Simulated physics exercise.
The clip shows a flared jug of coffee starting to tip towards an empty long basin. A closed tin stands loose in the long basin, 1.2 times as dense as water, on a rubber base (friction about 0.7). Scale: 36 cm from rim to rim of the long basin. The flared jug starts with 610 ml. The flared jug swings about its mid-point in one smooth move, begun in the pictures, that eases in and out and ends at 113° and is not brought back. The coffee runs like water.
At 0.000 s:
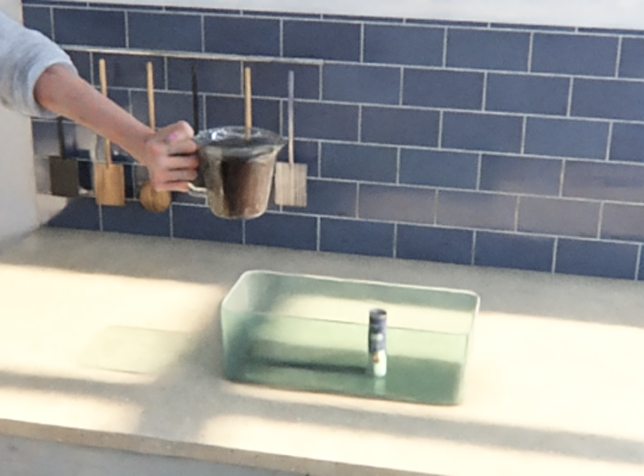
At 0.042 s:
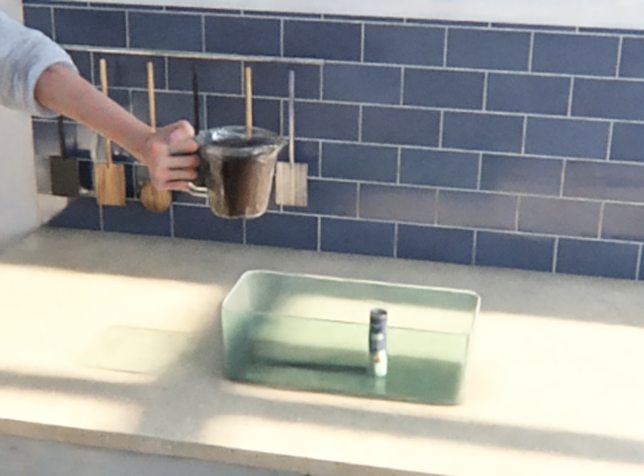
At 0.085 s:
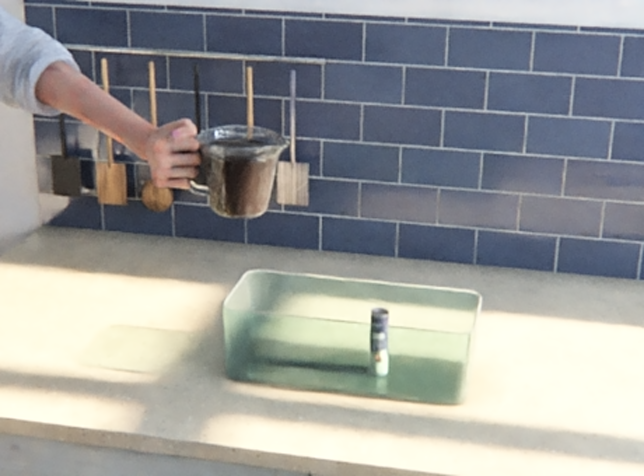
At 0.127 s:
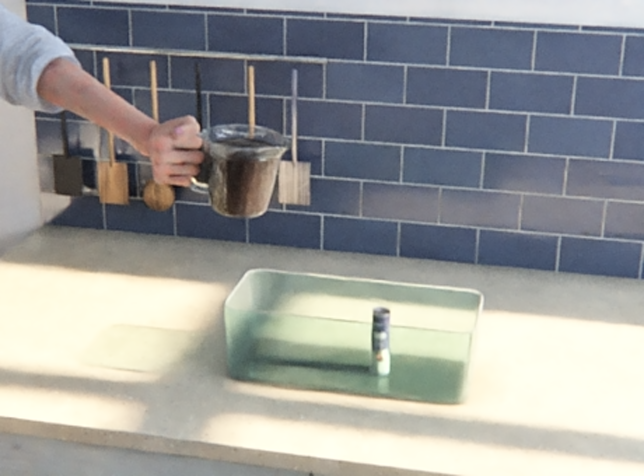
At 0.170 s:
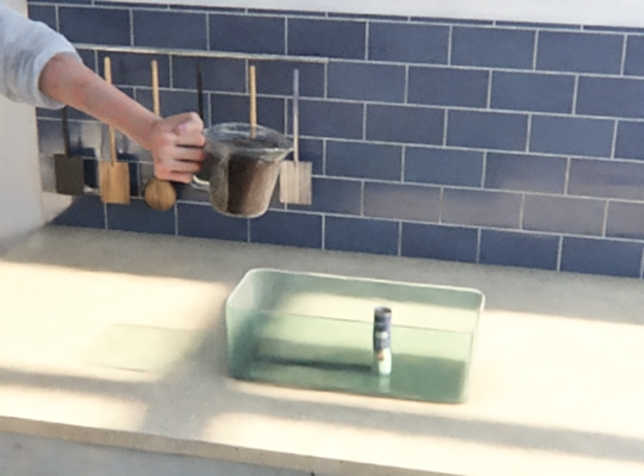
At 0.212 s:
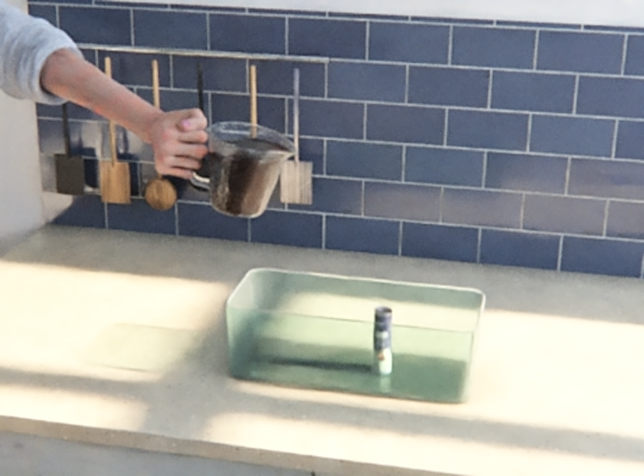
We see a hand holding a flared jug of dark coffee above and to the left of a green, long basin with a small tin standing inside; the jug stays level at first, then tilts slightly to the right.
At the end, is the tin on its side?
The tin remains upright.
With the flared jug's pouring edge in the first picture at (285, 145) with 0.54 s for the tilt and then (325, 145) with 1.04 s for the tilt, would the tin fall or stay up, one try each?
First it stays up; then it topples.
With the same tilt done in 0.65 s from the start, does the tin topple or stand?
Then it stays up.
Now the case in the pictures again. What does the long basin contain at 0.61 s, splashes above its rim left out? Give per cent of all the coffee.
About 6 per cent.
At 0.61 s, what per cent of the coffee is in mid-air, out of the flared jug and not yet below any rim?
About 26 per cent.
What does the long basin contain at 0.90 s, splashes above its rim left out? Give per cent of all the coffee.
Near 72 in a hundred.
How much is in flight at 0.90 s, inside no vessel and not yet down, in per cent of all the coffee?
Near 20 in a hundred.
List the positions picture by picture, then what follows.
In the first frame, tilt 0°; pouring edge (286, 143); surface from (204, 146) to (276, 151); the long basin's rim runs from (233, 290) to (475, 314); the tin's top is at (378, 315).
In the second frame, tilt 0°; pouring edge (287, 143); surface from (205, 146) to (276, 151).
In the third frame, tilt 2°; pouring edge (289, 144); surface from (206, 145) to (278, 151).
In the fourth frame, tilt 4°; pouring edge (292, 145); surface from (209, 144) to (280, 151).
In the fifth frame, tilt 7°; pouring edge (295, 148); surface from (212, 143) to (284, 152).
In the sixth frame, tilt 11°; pouring edge (298, 151); surface from (214, 144) to (287, 153).
Then, 0.61 s in, the tilt is 72° and 67 per cent is still to pour; the tin stands where it began.
Then, 0.90 s in, the tilt is 108° and 9 per cent is still to pour; the tin stands where it began.
Then, 1.21 s in, the tilt is 113° and 0 per cent is still to pour; the tin stands where it began.
Then, 1.54 s in, the tilt is 113° and 0 per cent is still to pour; the tin stands where it began.
Finally, the tin stands where it began.
